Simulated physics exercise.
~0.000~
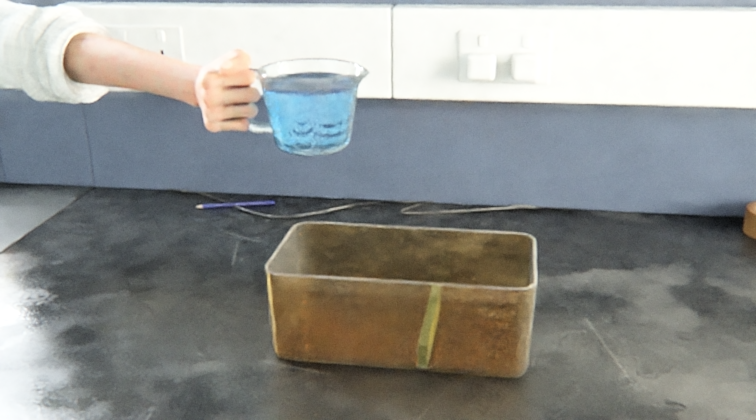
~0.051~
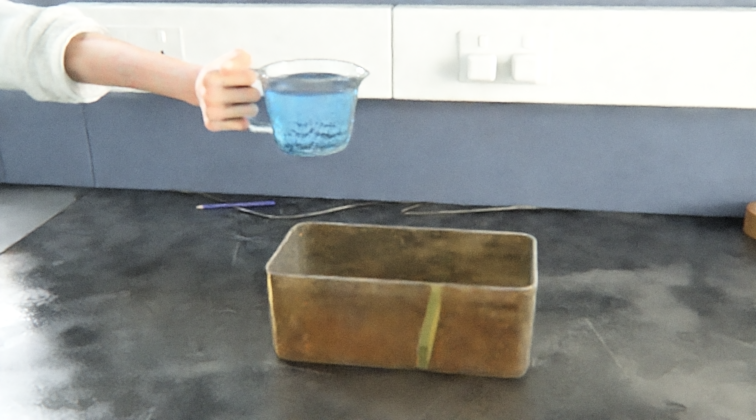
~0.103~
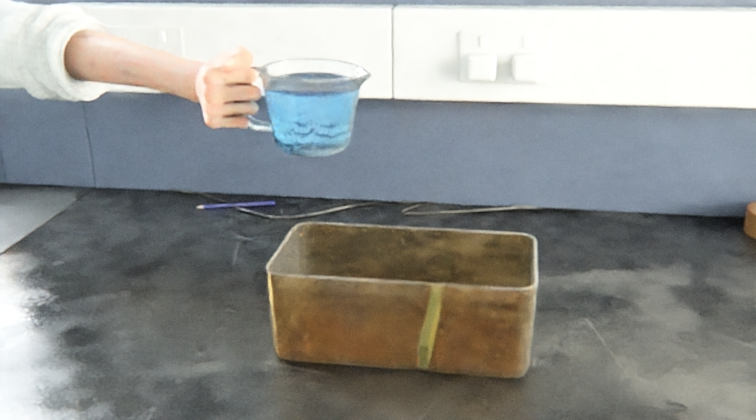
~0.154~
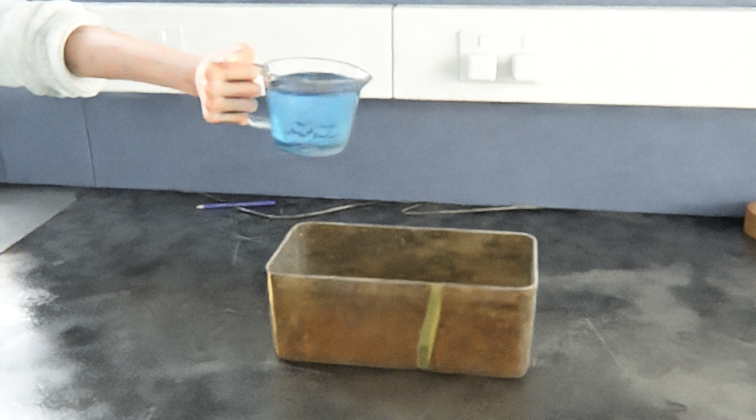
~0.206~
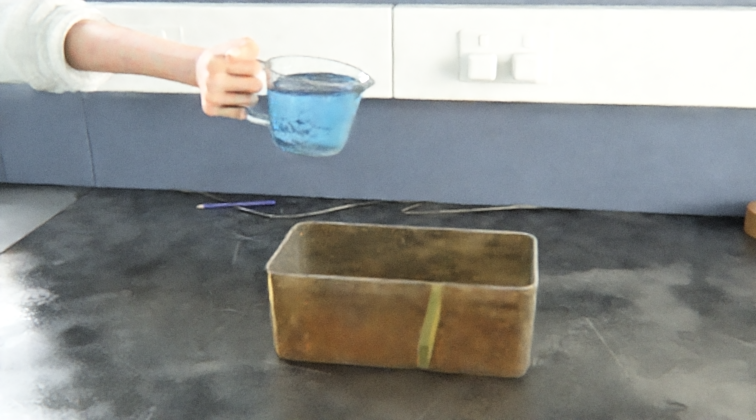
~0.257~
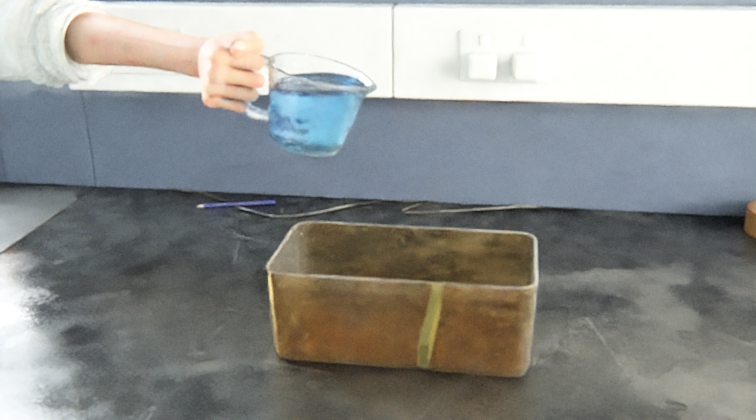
A hand held a clear jug of blue liquid above the left side of an empty, brownish oblong basin on a dark worktop, then slowly leaned the jug a little to the right.
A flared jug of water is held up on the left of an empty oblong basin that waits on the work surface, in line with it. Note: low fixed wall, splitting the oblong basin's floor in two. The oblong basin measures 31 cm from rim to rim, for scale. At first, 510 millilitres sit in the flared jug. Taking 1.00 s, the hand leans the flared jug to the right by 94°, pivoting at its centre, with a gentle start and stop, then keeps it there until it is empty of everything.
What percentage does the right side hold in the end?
About 59 per cent.
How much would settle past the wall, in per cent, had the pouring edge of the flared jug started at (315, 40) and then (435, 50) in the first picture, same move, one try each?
Try 1: 10 %; try 2: 60 %.
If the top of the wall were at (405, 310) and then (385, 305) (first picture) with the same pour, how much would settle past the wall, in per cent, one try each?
85 then 95 %.
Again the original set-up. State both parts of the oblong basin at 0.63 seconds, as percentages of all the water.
Roughly 2 sits left and 6 sits right.
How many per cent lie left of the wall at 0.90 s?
14 %.
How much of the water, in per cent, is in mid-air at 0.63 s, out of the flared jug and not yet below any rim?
Roughly 28 percent.
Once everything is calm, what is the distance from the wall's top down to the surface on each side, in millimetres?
On the left it's about 24 mm; on the right, about 12 mm.
After 0.63 s the tilt is 66° and 65 per cent is still to pour, 2 is left of the wall and 6 right of it.
After 0.90 s the tilt is 92° and 15 per cent is still to pour, 14 is left of the wall and 50 right of it.
After 1.19 s the tilt is 94° and 1 per cent is still to pour, 36 is left of the wall and 60 right of it.
After 1.50 s the tilt is 94° and 0 per cent is still to pour, 40 is left of the wall and 59 right of it.
In the end 40 per cent lies left of the wall, 59 right of it and 1 outside.
